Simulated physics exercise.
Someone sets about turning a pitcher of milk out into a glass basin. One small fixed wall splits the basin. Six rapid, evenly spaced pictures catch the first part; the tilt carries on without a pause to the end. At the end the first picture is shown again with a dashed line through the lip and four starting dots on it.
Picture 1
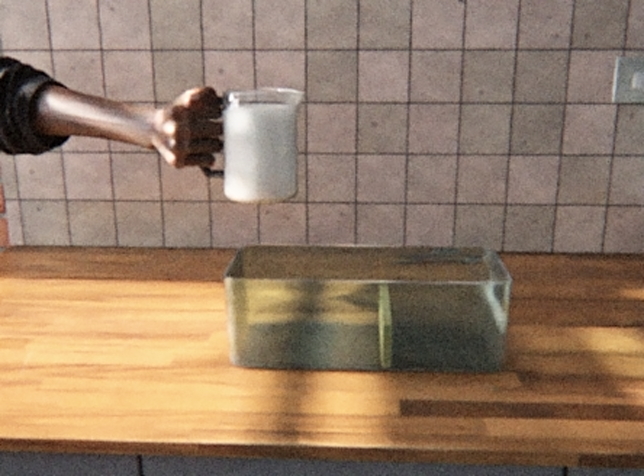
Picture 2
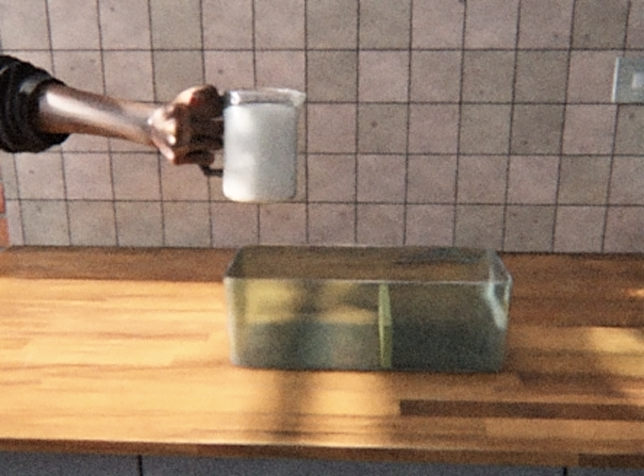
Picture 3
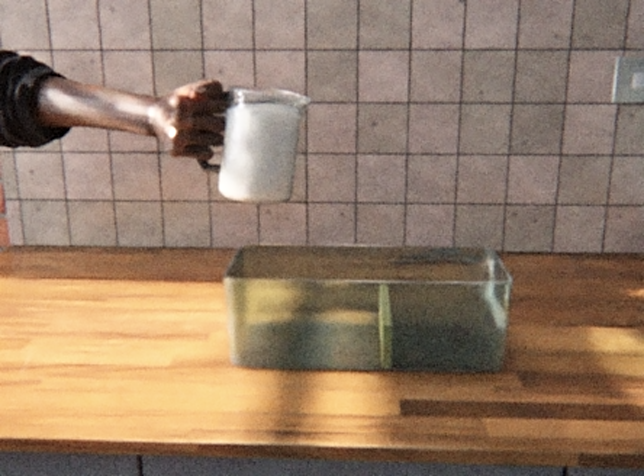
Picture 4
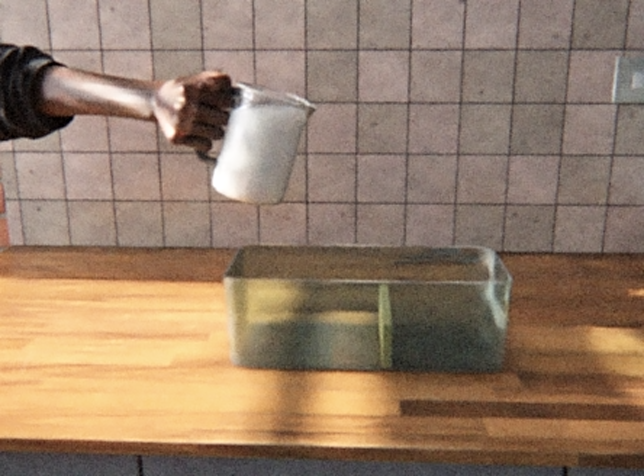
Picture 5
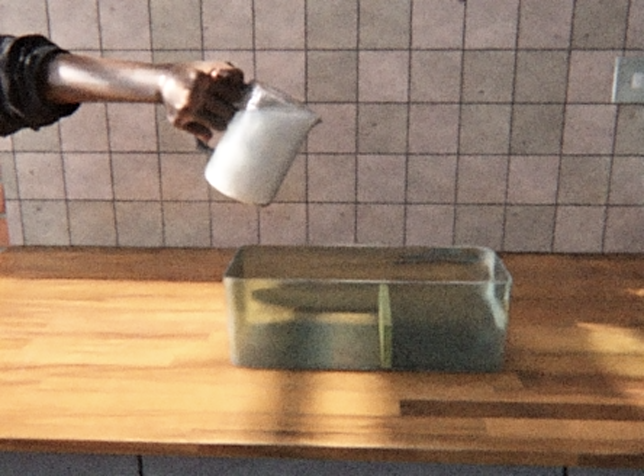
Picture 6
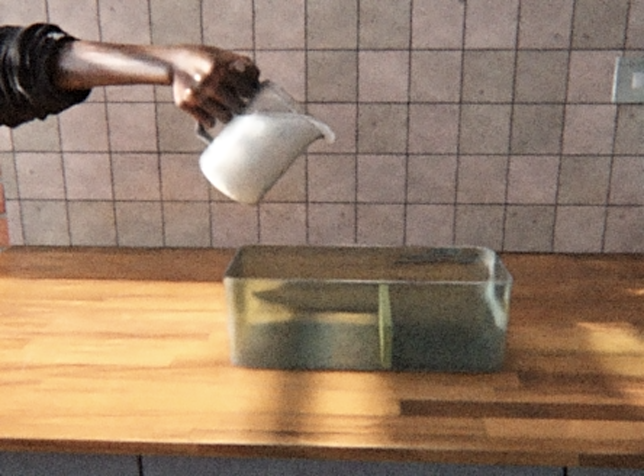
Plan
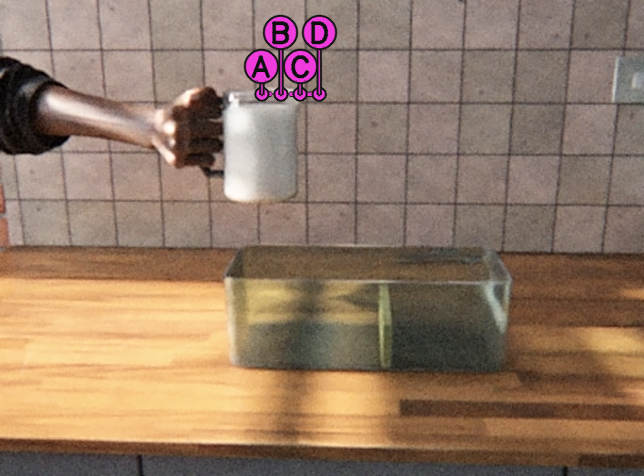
The clip opens with a hand at left holding an upright pitcher of milk above a clear glass basin on a wooden counter. The hand gradually tilts the pitcher to the right, steeper and steeper, until milk reaches the lip and just begins to come over it.
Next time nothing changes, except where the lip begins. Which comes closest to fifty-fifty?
D is best.
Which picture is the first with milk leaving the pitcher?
In picture 6.
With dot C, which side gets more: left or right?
The left one.
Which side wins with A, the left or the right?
The left one.
On the marked copy, A at (261, 94); B at (280, 94); C at (300, 94); D at (319, 94).
Choosing A, about 94 % ends left of the wall and 4 % right of it; 3 % is lost outside.
Choosing B, about 92 % ends left of the wall and 4 % right of it; 4 % is lost outside.
Choosing C, about 89 % ends left of the wall and 6 % right of it; 5 % is lost outside.
Choosing D, about 52 % ends left of the wall and 48 % right of it.
